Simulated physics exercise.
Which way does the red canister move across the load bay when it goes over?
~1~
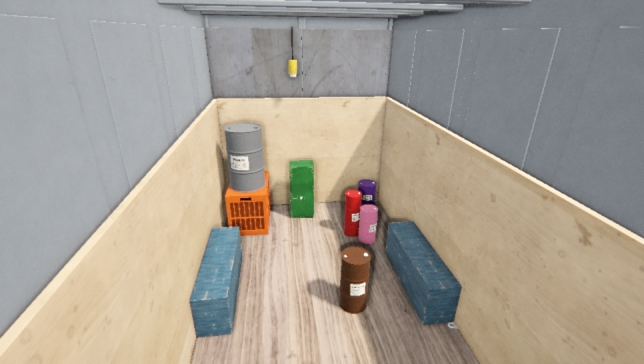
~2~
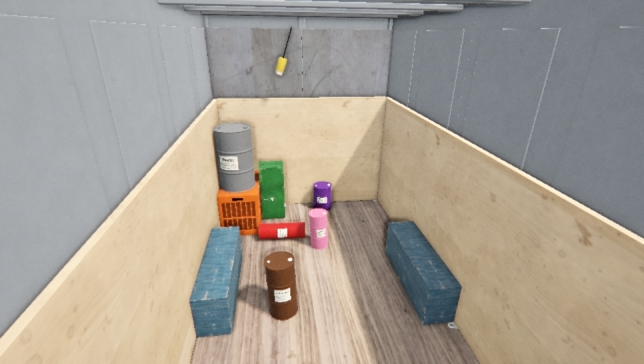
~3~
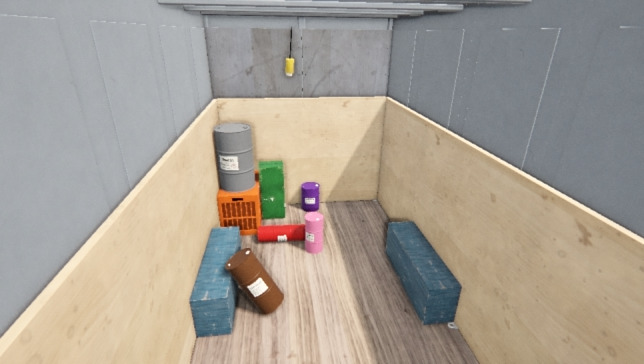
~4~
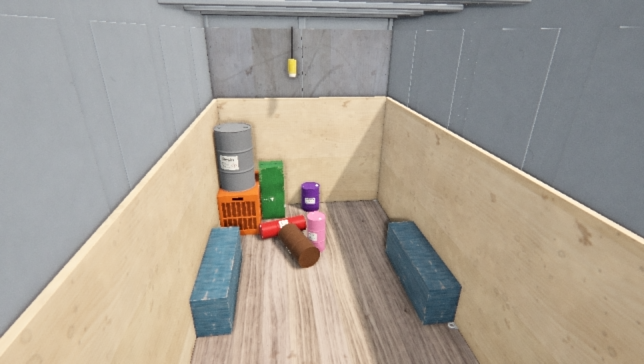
The red canister moves to the left and ends up lying on its side.
